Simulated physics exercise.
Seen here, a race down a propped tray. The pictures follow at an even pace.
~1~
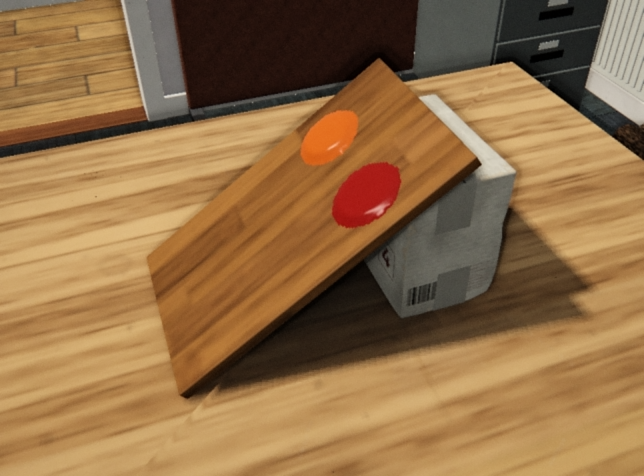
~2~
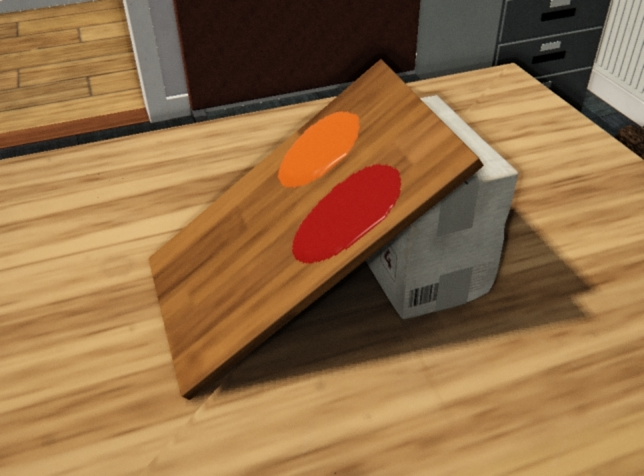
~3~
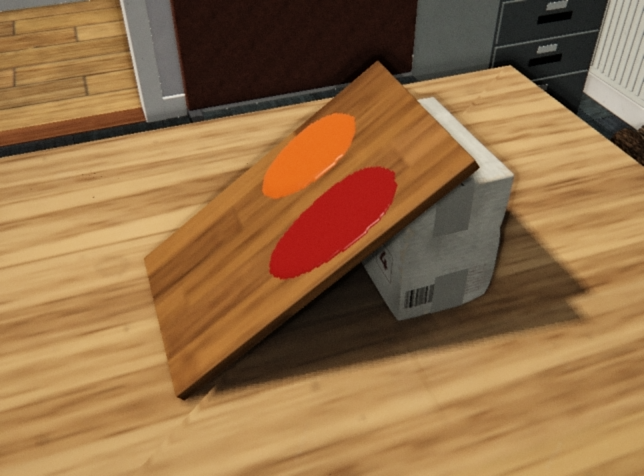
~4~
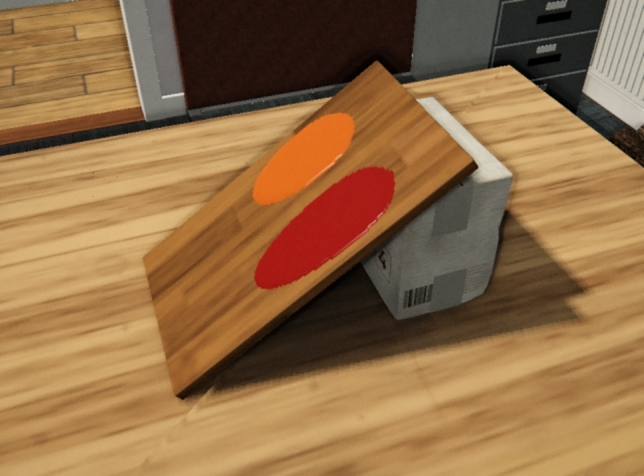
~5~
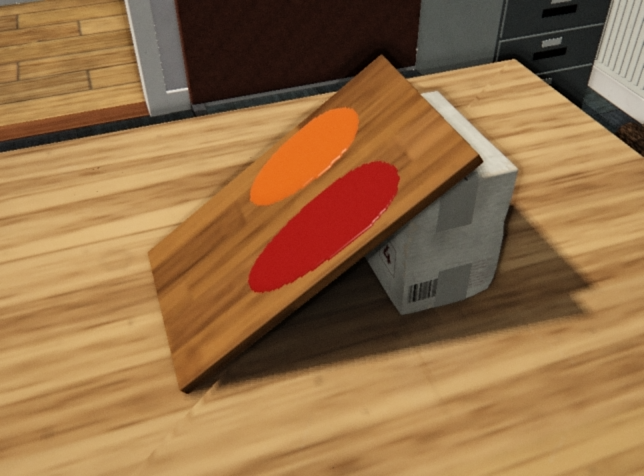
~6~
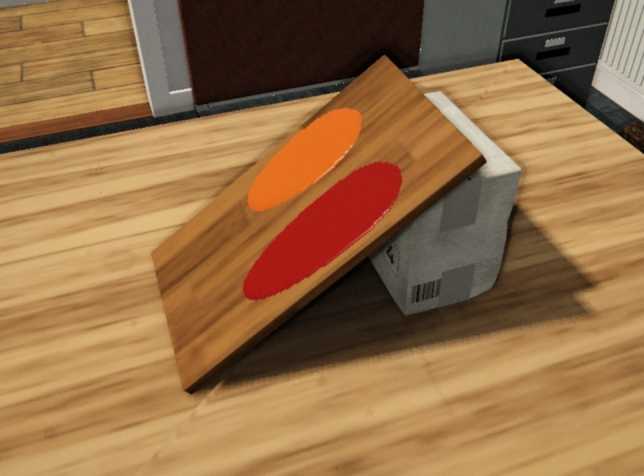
At first, a small orange patch and a larger red patch of paint sit near the upper part of a wooden board propped against a pale box on a table. Both spread quickly down the slope into long ovals, then creep more slowly, with the red reaching lower than the orange.
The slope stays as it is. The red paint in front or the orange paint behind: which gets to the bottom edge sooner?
The nearer one gets there first.
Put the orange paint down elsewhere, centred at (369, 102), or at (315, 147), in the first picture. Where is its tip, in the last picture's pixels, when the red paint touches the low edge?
At about (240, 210), and at (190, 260).
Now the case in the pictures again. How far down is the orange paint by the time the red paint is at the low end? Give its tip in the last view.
Near (205, 241).
Next, the red paint is close to the edge; the orange paint is three quarters of the way down.
Finally, the red paint is at the low edge; the orange paint is three quarters of the way down.
